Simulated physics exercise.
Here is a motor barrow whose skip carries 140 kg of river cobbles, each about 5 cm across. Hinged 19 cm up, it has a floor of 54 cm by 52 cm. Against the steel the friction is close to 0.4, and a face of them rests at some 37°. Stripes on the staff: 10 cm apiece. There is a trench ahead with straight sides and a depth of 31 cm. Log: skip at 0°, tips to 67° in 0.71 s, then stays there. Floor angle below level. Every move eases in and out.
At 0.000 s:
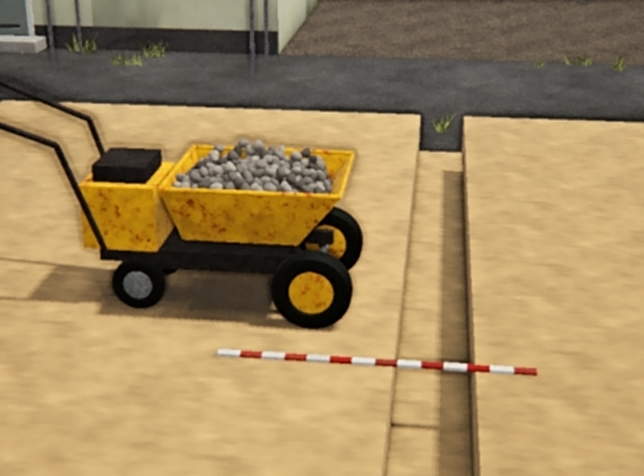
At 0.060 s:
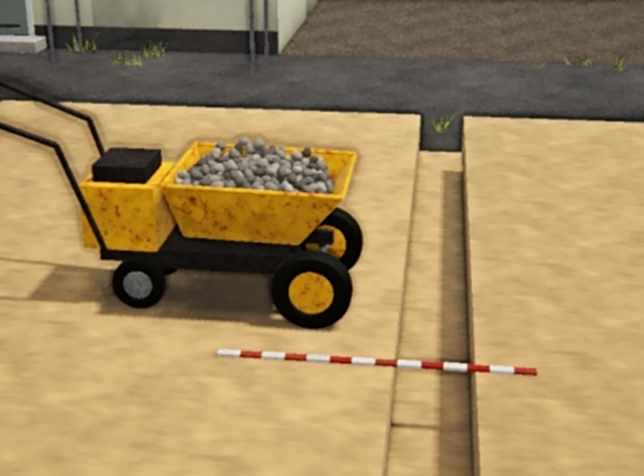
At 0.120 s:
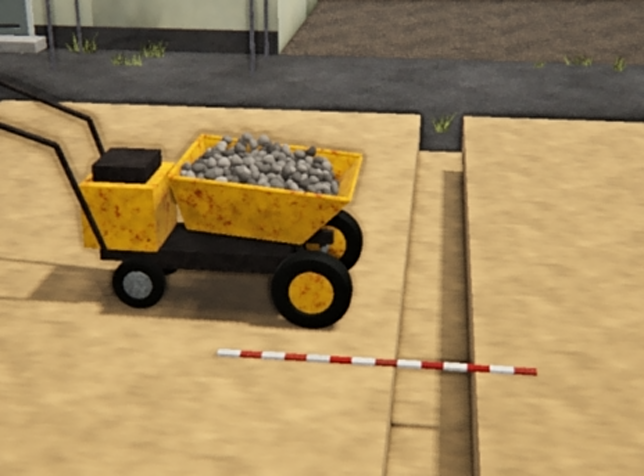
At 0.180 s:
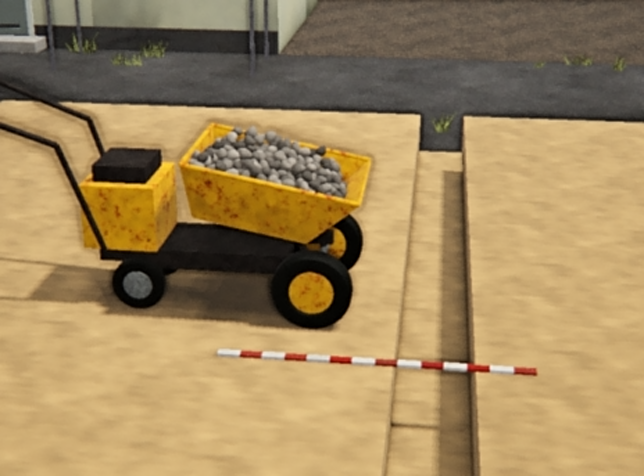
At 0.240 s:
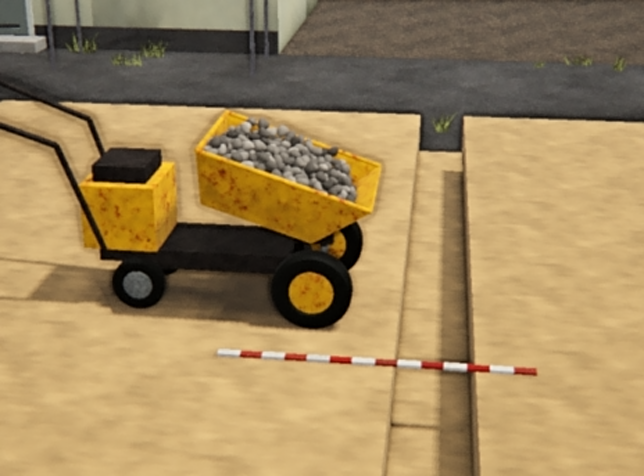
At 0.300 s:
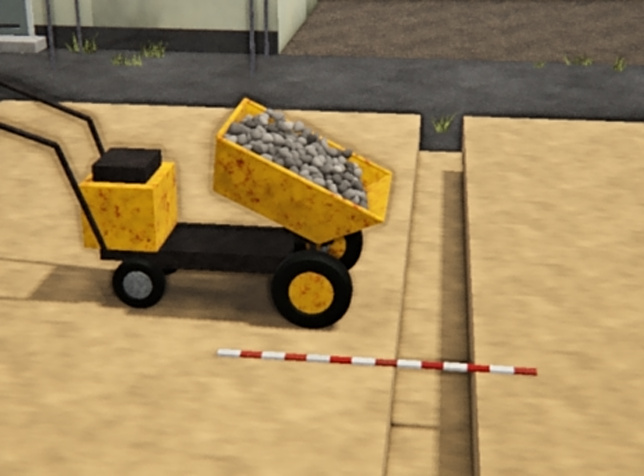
A yellow motor barrow's skip full of grey stones tilts steadily forward to the right.
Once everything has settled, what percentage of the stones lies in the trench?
I would say 59 percent.
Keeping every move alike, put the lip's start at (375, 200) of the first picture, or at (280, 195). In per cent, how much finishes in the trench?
From the first spot near 30, from the second near 85 per cent.
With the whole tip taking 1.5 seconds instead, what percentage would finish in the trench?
About 80 percent, I'd say.
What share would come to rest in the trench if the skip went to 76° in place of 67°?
In that case around 55 percent.
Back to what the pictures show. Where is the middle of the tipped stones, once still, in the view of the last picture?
Somewhere near pixel (465, 337).
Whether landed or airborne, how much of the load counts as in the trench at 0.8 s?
About 25%.
After 0.5 s the floor is at 56°; 100 % in the skip; the foremost stones are at (406, 222).
After 0.8 s the floor is at 67°; 68 % in the skip, 24 % in the trench, 8 % past the trench; the foremost stones are at (494, 286).
After 1.2 s the floor is at 67°; 25 % in the skip, 34 % in the trench, 41 % past the trench; the foremost stones are past the picture's edge.
After 3.1 s the floor is at 67°; 0 % in the skip, 59 % in the trench, 41 % past the trench; the foremost stones are past the picture's edge.
